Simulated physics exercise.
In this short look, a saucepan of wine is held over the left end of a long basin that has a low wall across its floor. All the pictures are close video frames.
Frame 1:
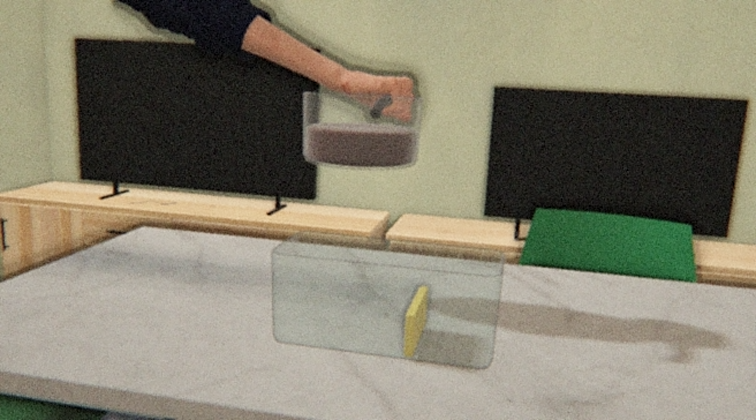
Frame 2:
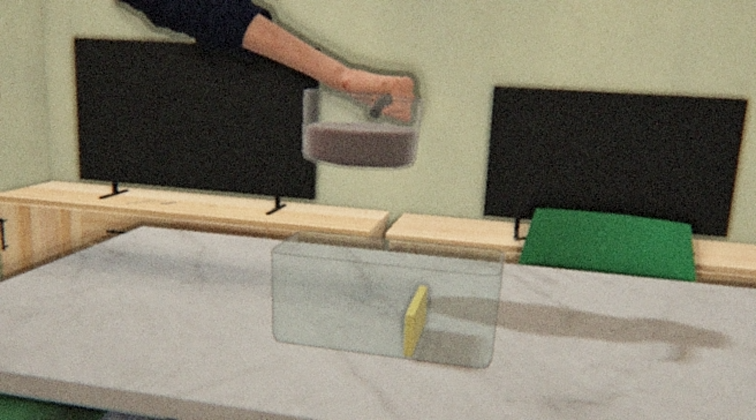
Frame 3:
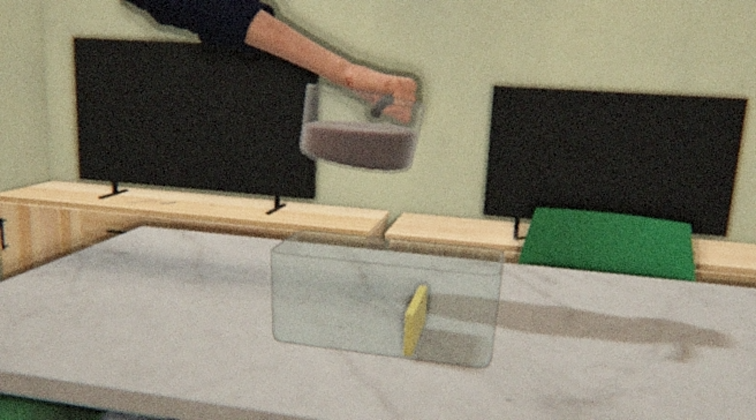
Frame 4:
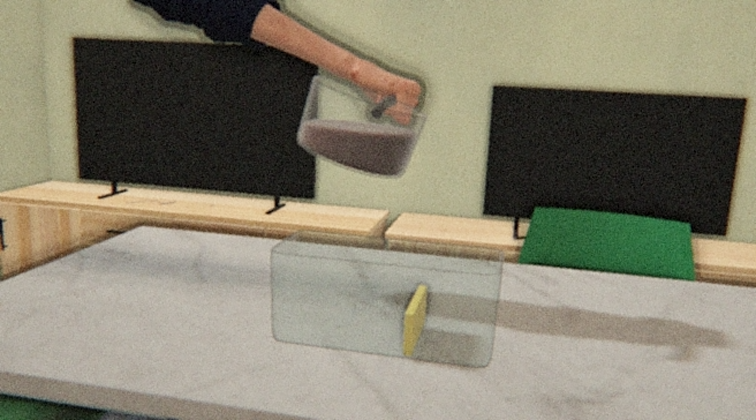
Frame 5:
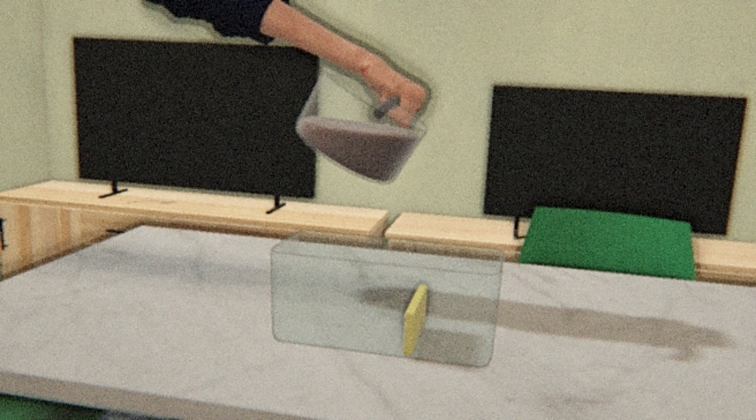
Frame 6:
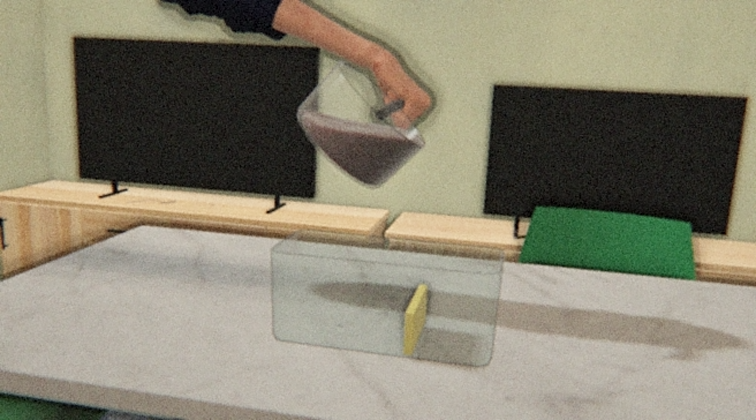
A clear pan of dark reddish liquid, gripped by a hand above the left part of a transparent basin with a low yellow wall inside, starts nearly level, then tilts steadily down to the right, its liquid still inside.
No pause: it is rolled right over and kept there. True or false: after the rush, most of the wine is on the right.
True.
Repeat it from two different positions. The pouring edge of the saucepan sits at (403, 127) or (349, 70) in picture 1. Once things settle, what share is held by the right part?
Near 40 in a hundred first, near 5 in a hundred second.
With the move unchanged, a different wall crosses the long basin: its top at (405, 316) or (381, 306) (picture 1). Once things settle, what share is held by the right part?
It works out to around 65 per cent for the first and around 85 per cent for the second.
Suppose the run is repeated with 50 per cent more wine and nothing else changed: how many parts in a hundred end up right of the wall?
I'd put it at some 65 %.
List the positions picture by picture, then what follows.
Tilt 0°; pouring edge (421, 101); surface from (310, 125) to (418, 132); the long basin's rim runs from (286, 242) to (503, 264); the wall's top is at (418, 301), in the first picture.
Tilt 2°; pouring edge (422, 102); surface from (309, 124) to (418, 132), in the second picture.
Tilt 8°; pouring edge (424, 108); surface from (309, 123) to (417, 133), in the third picture.
Tilt 17°; pouring edge (425, 119); surface from (307, 122) to (418, 134), in the fourth picture.
Tilt 28°; pouring edge (426, 132); surface from (305, 118) to (421, 136), in the fifth picture.
Tilt 42°; pouring edge (423, 147); surface from (306, 109) to (425, 139), in the sixth picture.
A moment on, the tilt is 99° and 33 per cent is still to pour, 0 is left of the wall and 21 right of it.
Next, the tilt is 107° and 9 per cent is still to pour, 10 is left of the wall and 62 right of it.
Then the tilt is 107° and 1 per cent is still to pour, 21 is left of the wall and 71 right of it.
Later the tilt is 107° and 0 per cent is still to pour, 24 is left of the wall and 71 right of it.
Finally, 27 per cent lies left of the wall, 69 right of it and 4 outside.
